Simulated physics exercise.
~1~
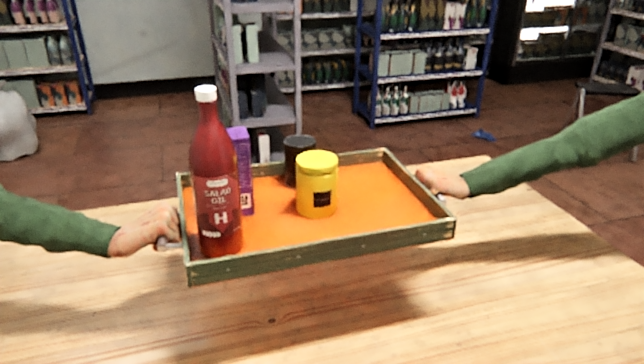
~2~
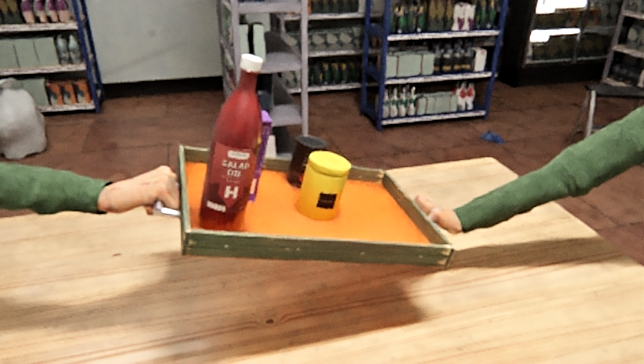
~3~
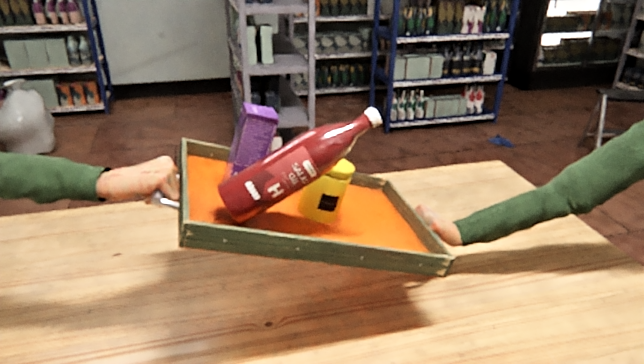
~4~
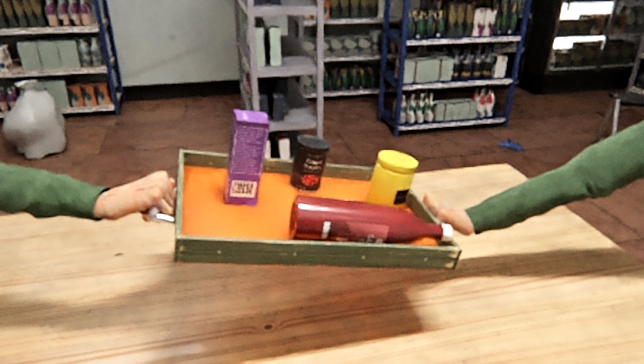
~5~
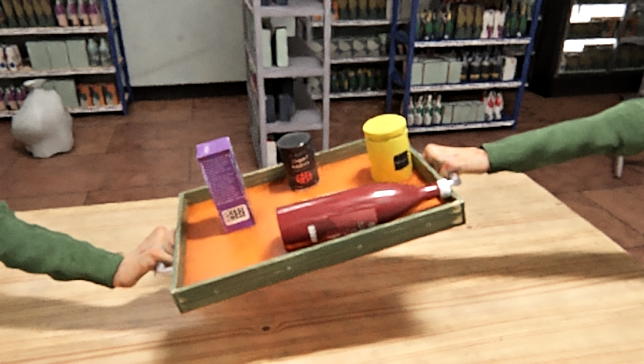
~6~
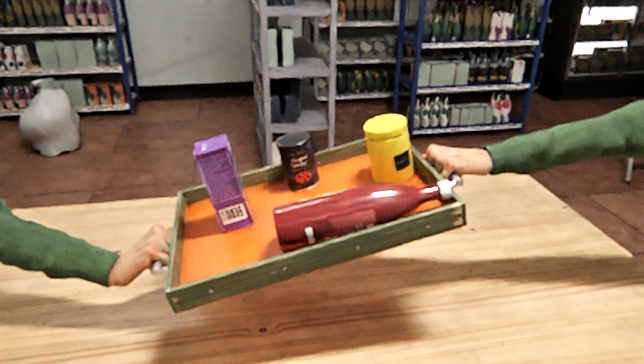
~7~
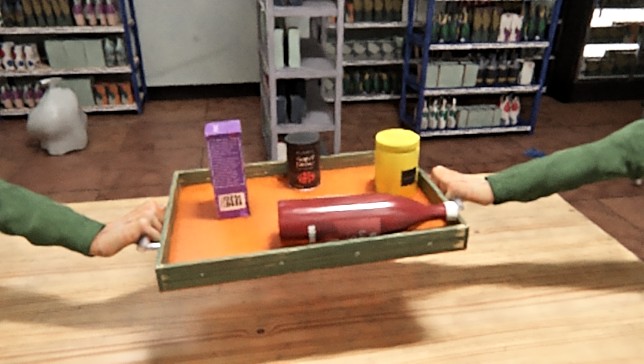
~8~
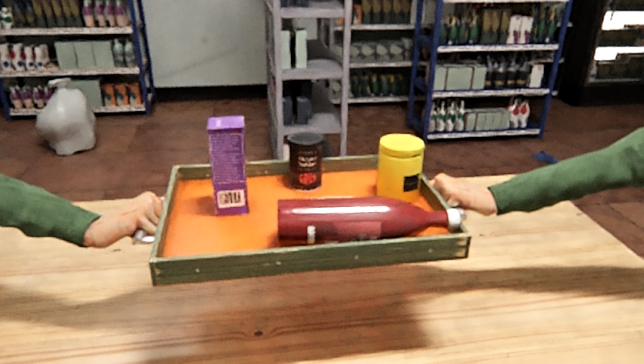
Two hands tilt a tray right, then left, and level it, leaving the red bottle toppled.
